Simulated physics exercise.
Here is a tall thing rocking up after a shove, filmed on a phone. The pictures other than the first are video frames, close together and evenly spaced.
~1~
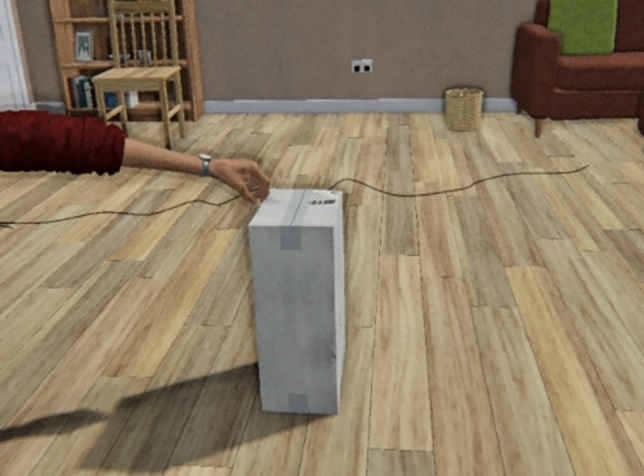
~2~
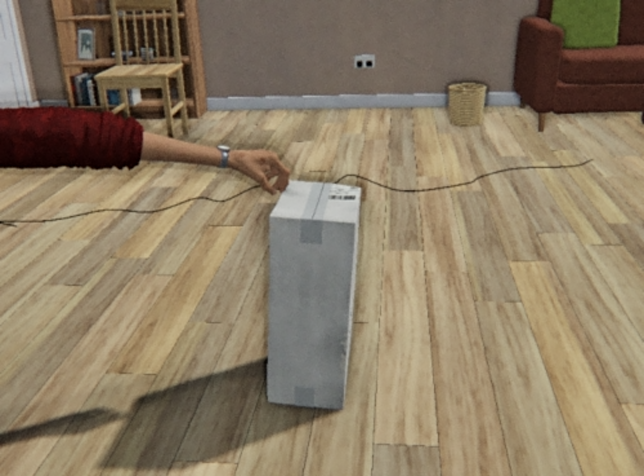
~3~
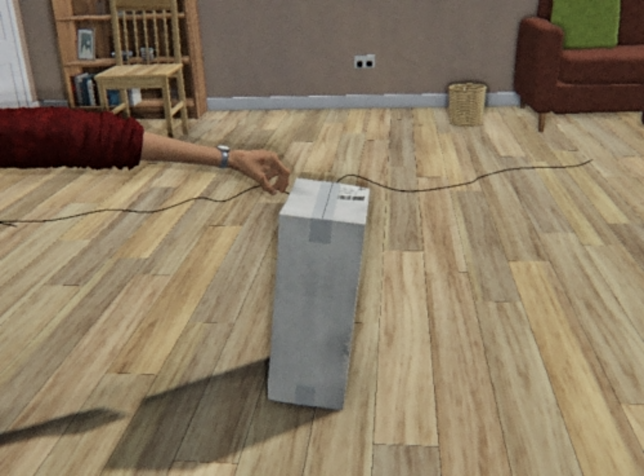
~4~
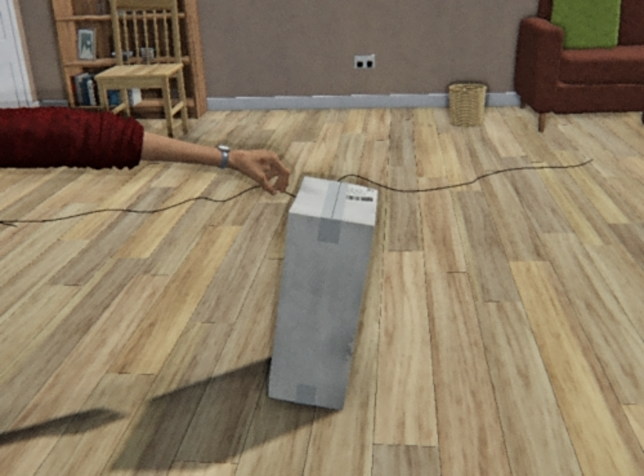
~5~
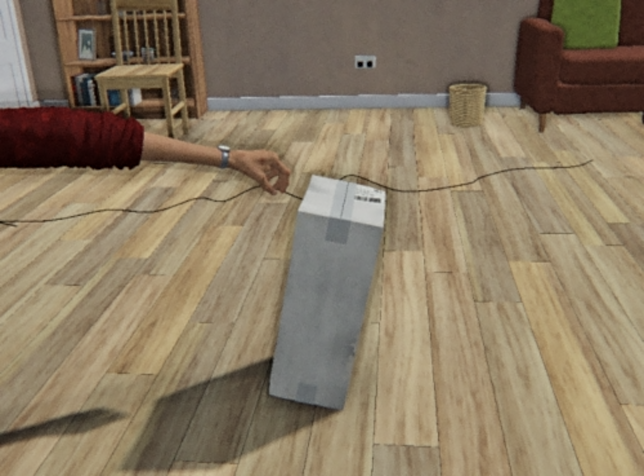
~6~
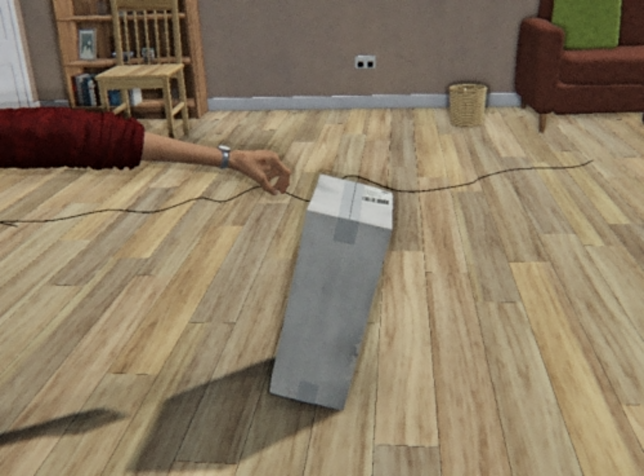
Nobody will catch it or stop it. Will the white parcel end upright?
My guess is it will fail to recover from that.
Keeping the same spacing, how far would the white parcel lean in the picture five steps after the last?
Angle from vertical in that picture: 25°.
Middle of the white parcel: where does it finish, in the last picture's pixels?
Its middle finishes close to (447, 351) in the last view.
Then, 0.20 s on from there, white parcel 34° off upright near (369, 292).
Then, 0.36 s on from there, white parcel 59° off upright near (411, 310).
In the end, the white parcel falls over, near (447, 351).
